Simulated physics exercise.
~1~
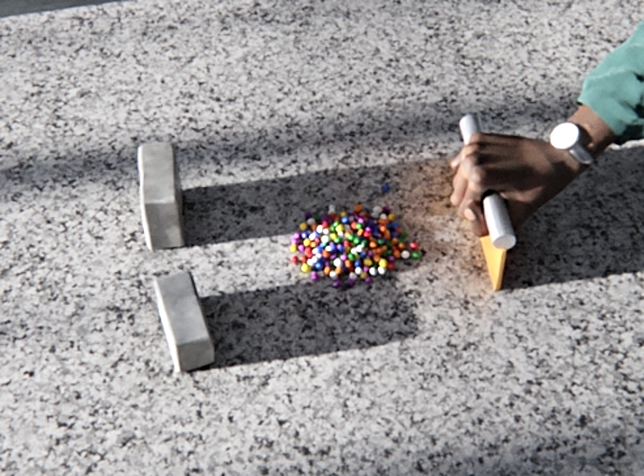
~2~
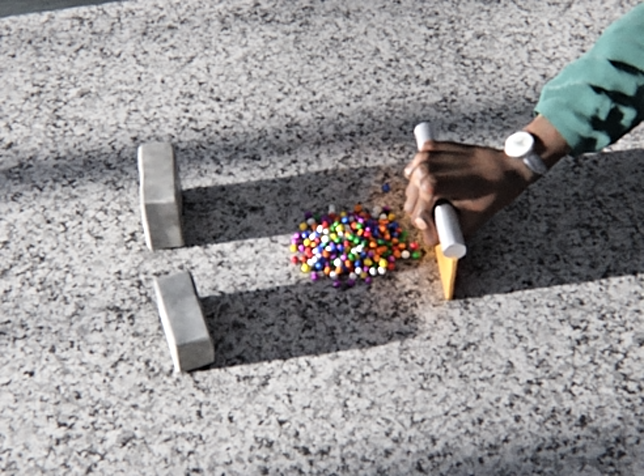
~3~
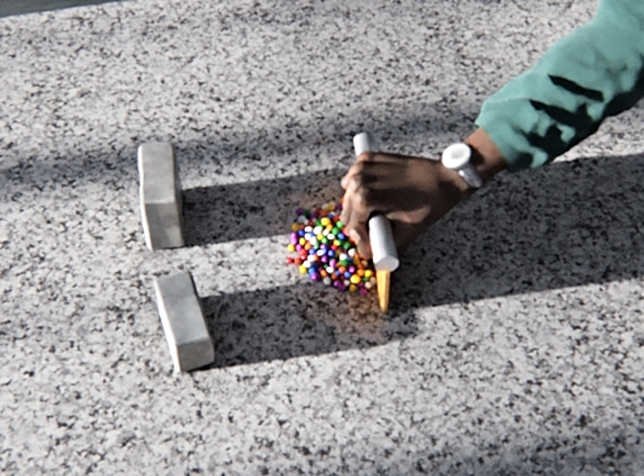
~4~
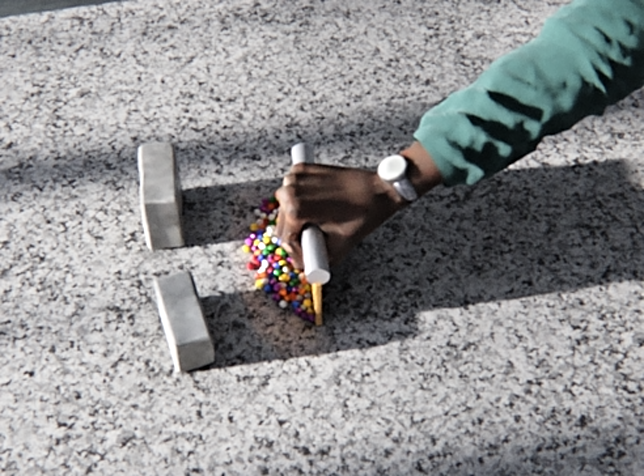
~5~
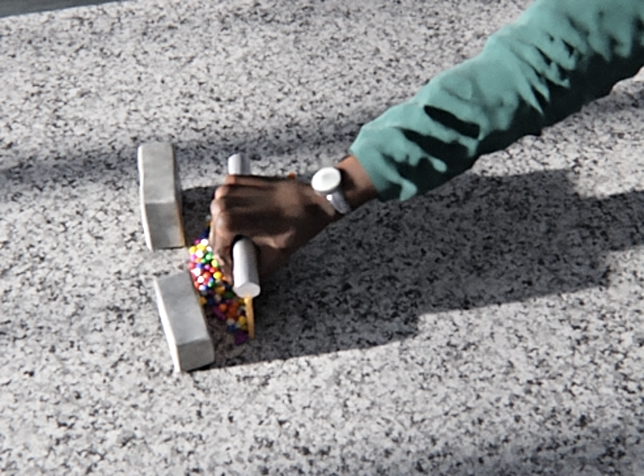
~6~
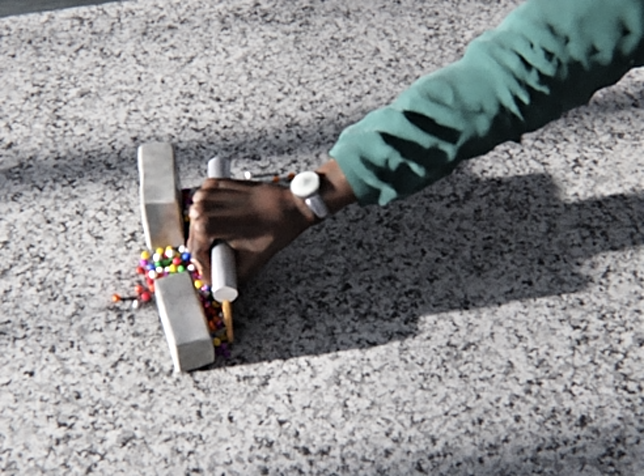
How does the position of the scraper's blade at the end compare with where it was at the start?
At the start the blade was to the right of the bead pile, well away from the grey blocks. By the end it was much farther left and slightly lower in view, close beside the blocks.
